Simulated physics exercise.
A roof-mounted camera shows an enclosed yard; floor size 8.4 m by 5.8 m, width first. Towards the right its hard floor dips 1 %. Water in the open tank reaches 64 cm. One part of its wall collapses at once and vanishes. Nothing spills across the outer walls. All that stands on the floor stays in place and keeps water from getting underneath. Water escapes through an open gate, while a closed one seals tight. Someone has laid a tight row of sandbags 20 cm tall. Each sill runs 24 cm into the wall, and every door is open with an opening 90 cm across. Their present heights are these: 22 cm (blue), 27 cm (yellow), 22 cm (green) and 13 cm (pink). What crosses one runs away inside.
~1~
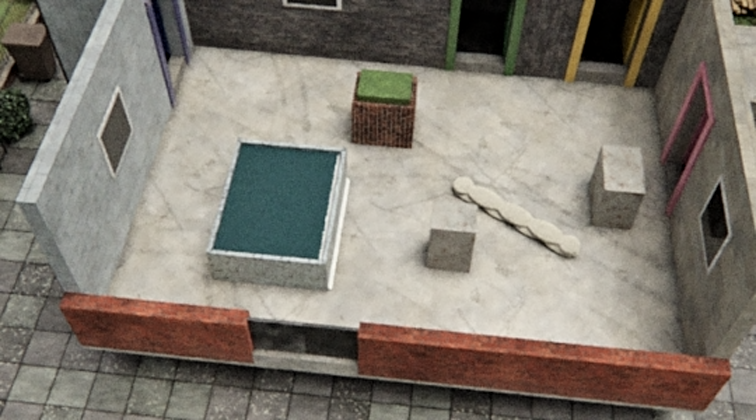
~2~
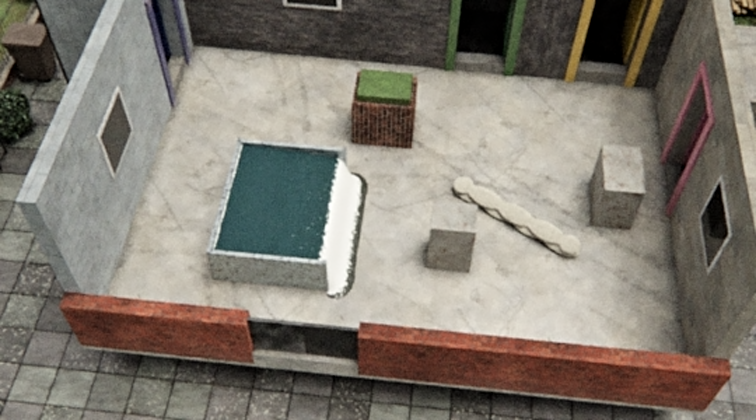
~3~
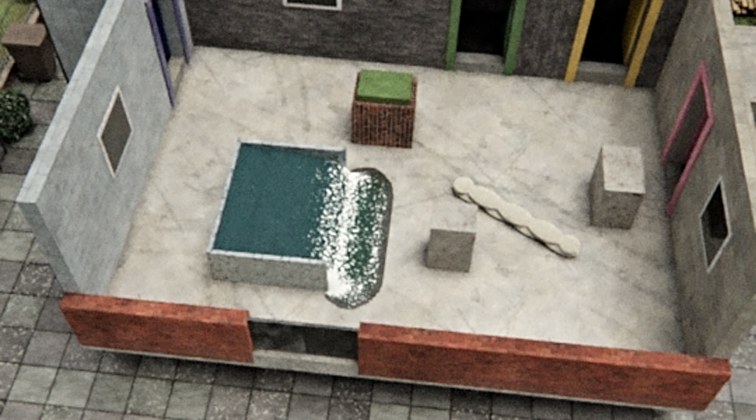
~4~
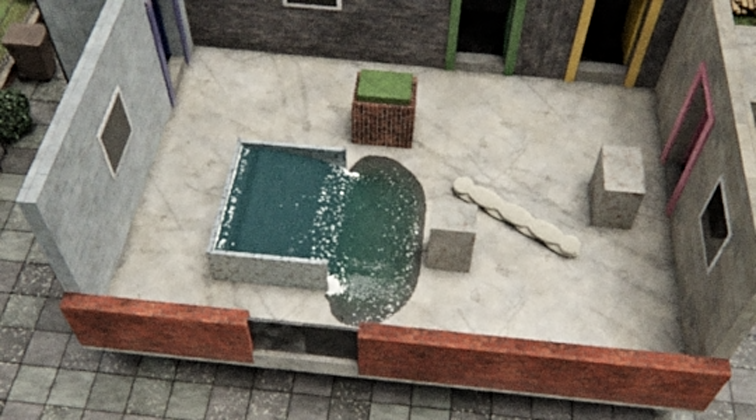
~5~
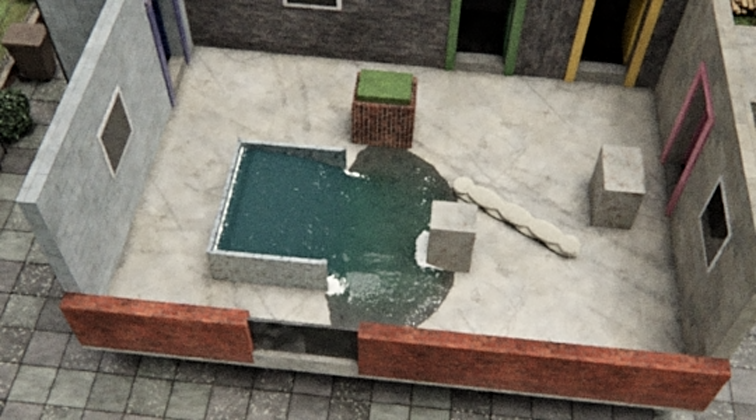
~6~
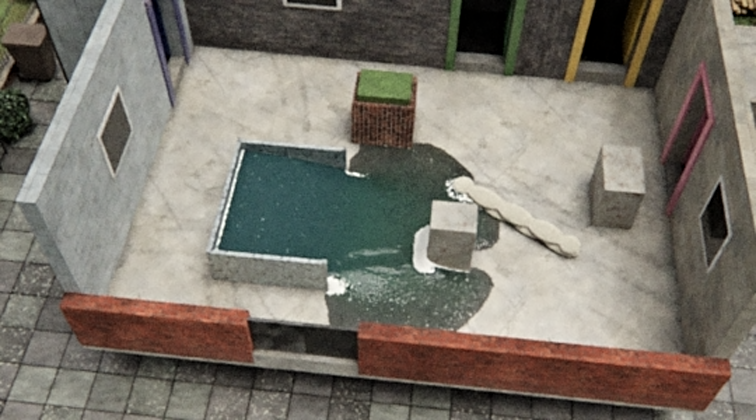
Dark teal water lies still in an open, pale-walled tank at the left of a walled stone yard, seen from high above by a fixed camera. Around it stand a grass-topped brick block, two grey blocks and a wavy pale barrier, with green and yellow doorways behind and a pink one right. The tank's right side vanishes, and water pours out white, spreads rightward and wraps around the nearer grey block.
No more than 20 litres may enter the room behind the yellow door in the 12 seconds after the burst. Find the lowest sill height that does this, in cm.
The lowest height is about 12.5 cm.
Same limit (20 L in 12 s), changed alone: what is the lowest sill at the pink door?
At the pink door you'd want roughly 6.5 cm.
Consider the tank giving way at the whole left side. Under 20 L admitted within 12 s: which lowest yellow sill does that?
A minimum of about 7.0 cm.
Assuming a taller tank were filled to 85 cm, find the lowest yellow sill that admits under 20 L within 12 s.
Something near 16 cm should do.
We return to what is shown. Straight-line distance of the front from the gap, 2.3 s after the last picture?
6.4 metres.
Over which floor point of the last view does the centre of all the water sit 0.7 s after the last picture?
About (372, 237).
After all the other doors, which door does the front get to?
The answer is the blue door.
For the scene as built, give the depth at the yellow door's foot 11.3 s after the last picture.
Lab note: Depth approx. 8.5 cm.
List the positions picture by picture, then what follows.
The first picture shows still water, 64 cm deep, in the open tank at (280, 201); the yellow door at (611, 41) is dry.
In the second picture, water pours out at (334, 222) and has run 0.3 m, to (349, 280); about 9 cm deep outside, 64 cm at the back.
In the third picture, the gap is at (334, 224), the front 0.8 m out at (378, 279); the back of the open tank holds 63 cm.
In the fourth picture, the gap is at (334, 225), the front 1.3 m out at (415, 266); the back of the open tank holds 57 cm.
In the fifth picture, the gap is at (334, 225), the front 1.8 m out at (446, 286); the back of the open tank holds 54 cm.
In the sixth picture, the gap is at (334, 225), the front 2.4 m out at (492, 238); the back of the open tank holds 52 cm; 3.3 m in a straight line remain to the yellow door at (611, 41).
Then, 0.7 s after the last picture water covers 30 % of the floor, deepest (42 cm) near (421, 250); it has not reached the yellow door.
Then, 2.3 s after the last picture water covers 50 % of the floor, deepest (40 cm) near (682, 385); 12 cm at the yellow door, 0 litres in over its 27 cm sill.
Then, 11.3 s after the last picture water covers 90 % of the floor, deepest (11 cm) near (663, 209); 9 cm at the yellow door, 0 litres in over its 27 cm sill.
At the yellow door as built, the water peaked near 21 cm, 4.3 s after the last picture.
With a sill of 11.5 cm, 27 litres would have come in within the 12 s; with 15.5 cm, 9 litres. So under 20 litres takes about 12.5 cm.
